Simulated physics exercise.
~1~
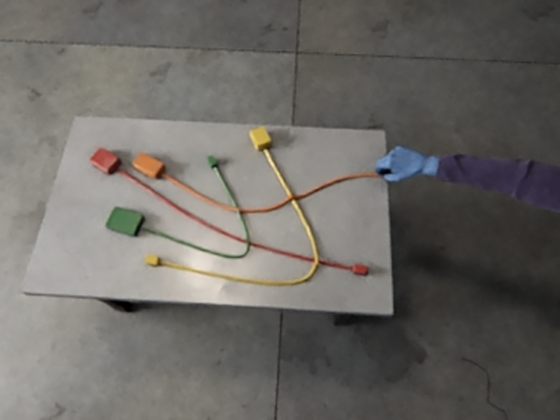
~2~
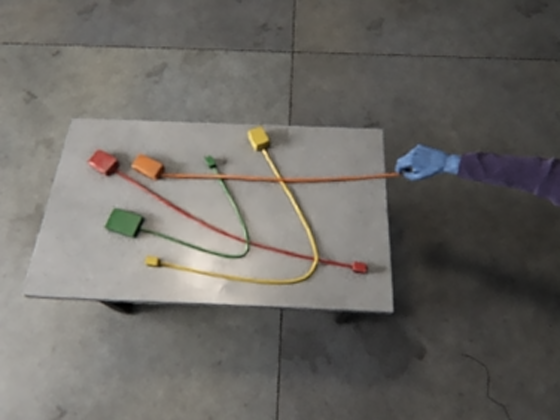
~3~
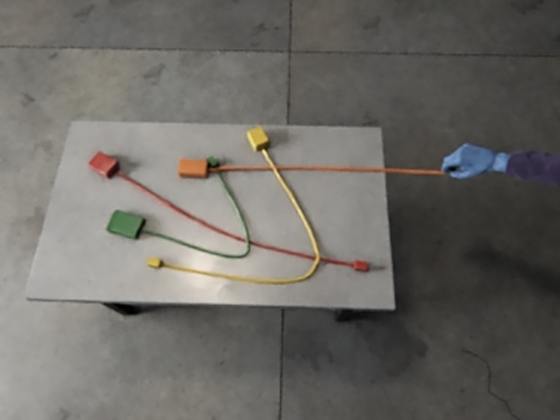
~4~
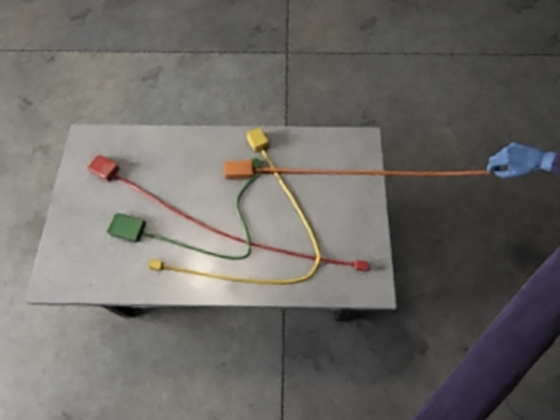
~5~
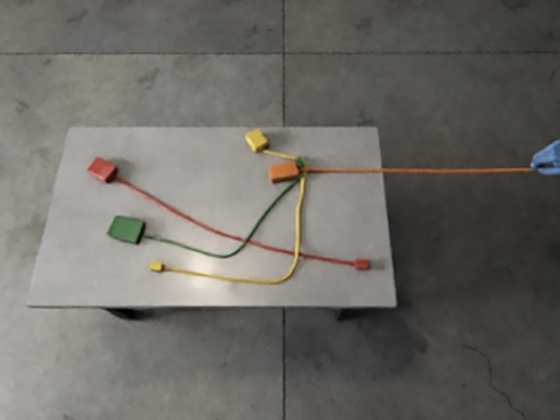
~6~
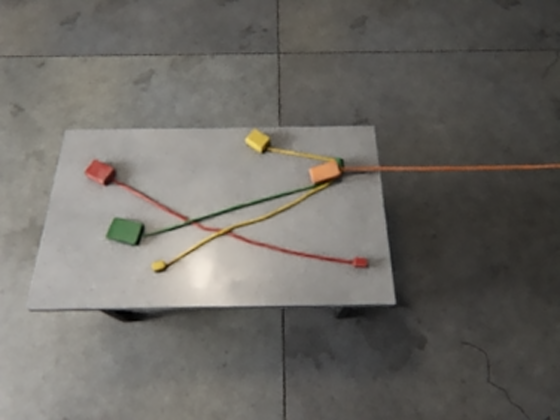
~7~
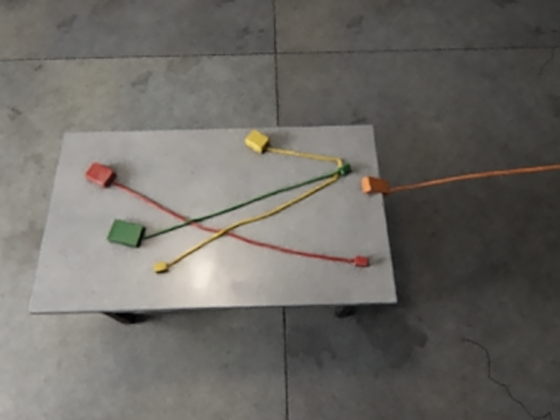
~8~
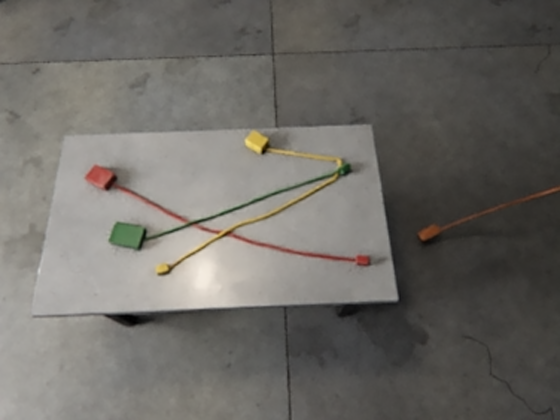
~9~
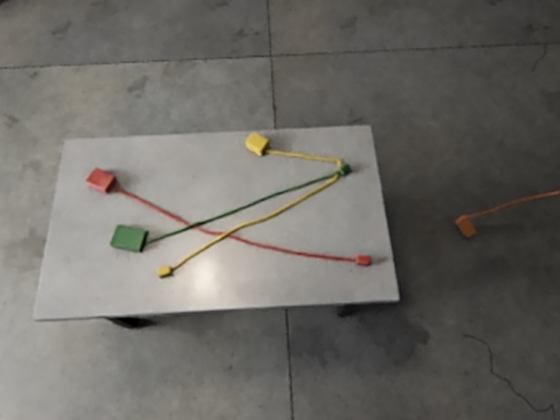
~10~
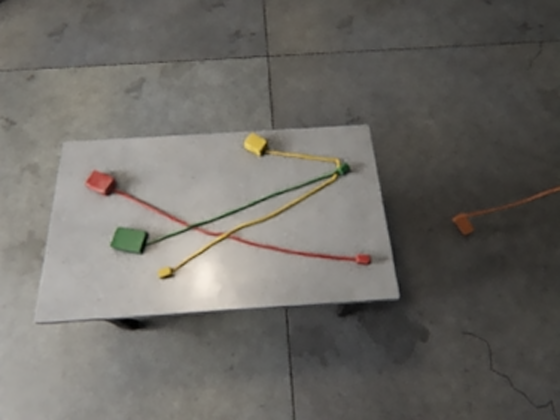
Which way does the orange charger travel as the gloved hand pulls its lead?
The orange charger moves to the right, sliding across the tabletop and off its right-hand edge.
